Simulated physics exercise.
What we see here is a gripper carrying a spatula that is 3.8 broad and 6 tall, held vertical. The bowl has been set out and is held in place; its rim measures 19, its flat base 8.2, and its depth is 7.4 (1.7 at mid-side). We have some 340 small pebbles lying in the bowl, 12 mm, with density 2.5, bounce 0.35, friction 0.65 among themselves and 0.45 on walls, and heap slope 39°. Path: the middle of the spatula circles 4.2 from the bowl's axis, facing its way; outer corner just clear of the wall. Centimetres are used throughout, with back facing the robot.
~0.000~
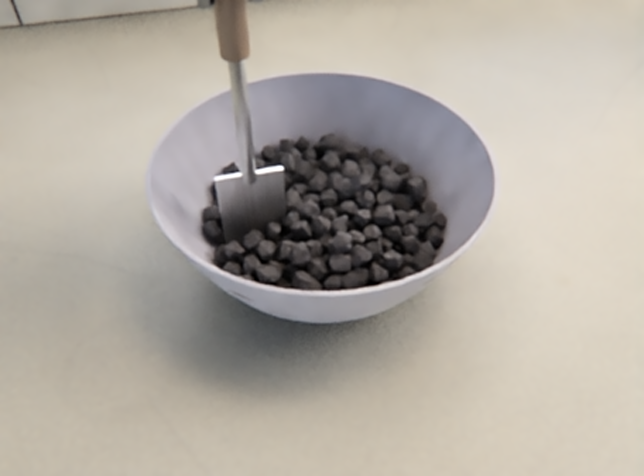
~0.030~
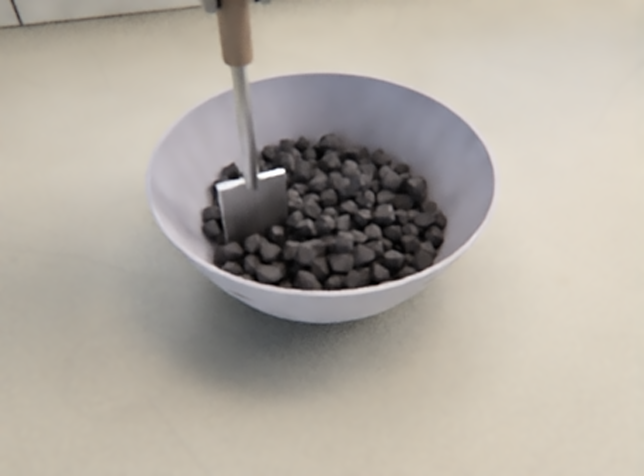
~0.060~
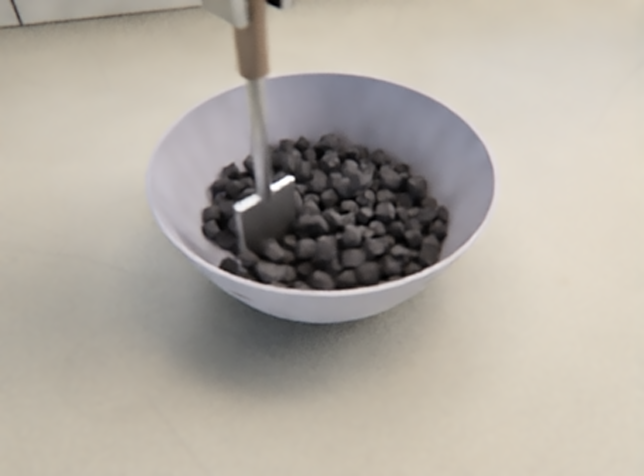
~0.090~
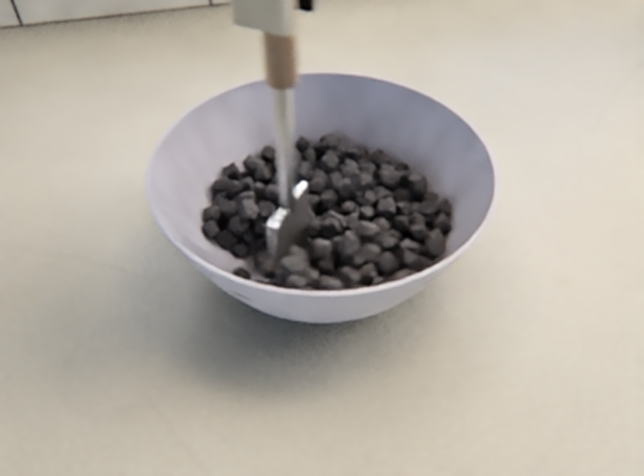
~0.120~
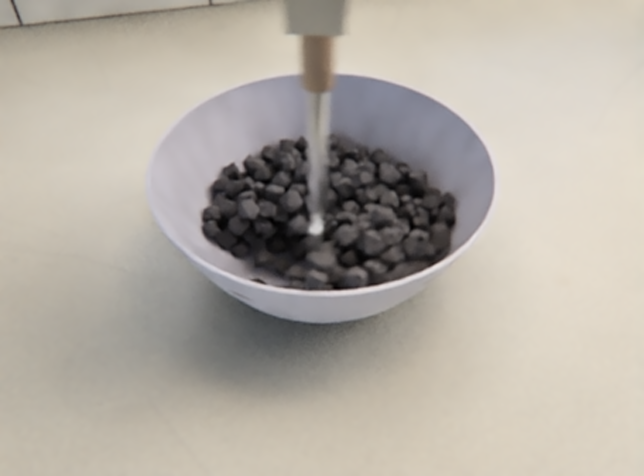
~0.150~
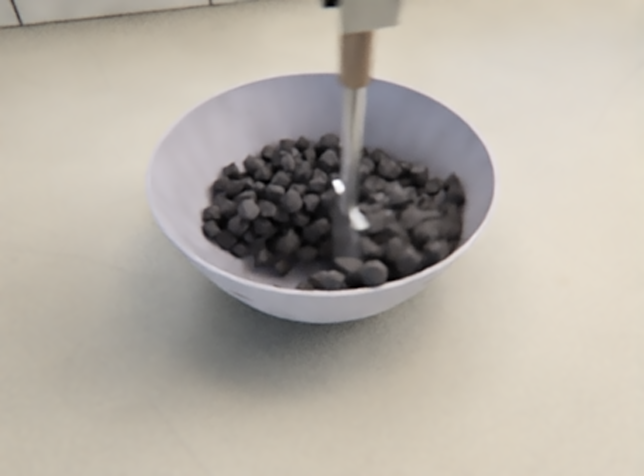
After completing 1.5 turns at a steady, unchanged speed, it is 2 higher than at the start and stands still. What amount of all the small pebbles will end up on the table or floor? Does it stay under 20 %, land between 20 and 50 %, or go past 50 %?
It stays under 20 %.
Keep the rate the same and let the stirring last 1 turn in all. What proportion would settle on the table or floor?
It would be around 10 percent.
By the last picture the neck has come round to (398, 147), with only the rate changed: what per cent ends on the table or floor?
I'd put it close to 25 per cent.
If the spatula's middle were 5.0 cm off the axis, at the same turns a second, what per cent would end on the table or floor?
Around 15 in a hundred, in that case.
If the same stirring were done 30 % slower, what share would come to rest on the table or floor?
Estimated share: Near 0 %.
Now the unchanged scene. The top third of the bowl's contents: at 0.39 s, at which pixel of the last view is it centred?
Roughly pixel (277, 125).
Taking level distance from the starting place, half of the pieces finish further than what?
About 8 centimetres.
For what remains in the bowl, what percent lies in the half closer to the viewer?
Roughly 50 per cent.
After 0.39 s, 266° round, highest piece 10 above the table; 327 in the bowl, 4 on the table or floor, 7 in flight or on the tool.
After 0.63 s, 79° round, highest piece 11 above the table; 311 in the bowl, 25 on the table or floor, 2 in flight or on the tool.
After 0.95 s, 180° round, highest piece 7 above the table; 303 in the bowl, 35 on the table or floor.
After 1.65 s, 180° round, highest piece 7 above the table; 303 in the bowl, 35 on the table or floor.
At rest, 303 in the bowl, 35 on the table or floor. That is 10 % on the table or floor.
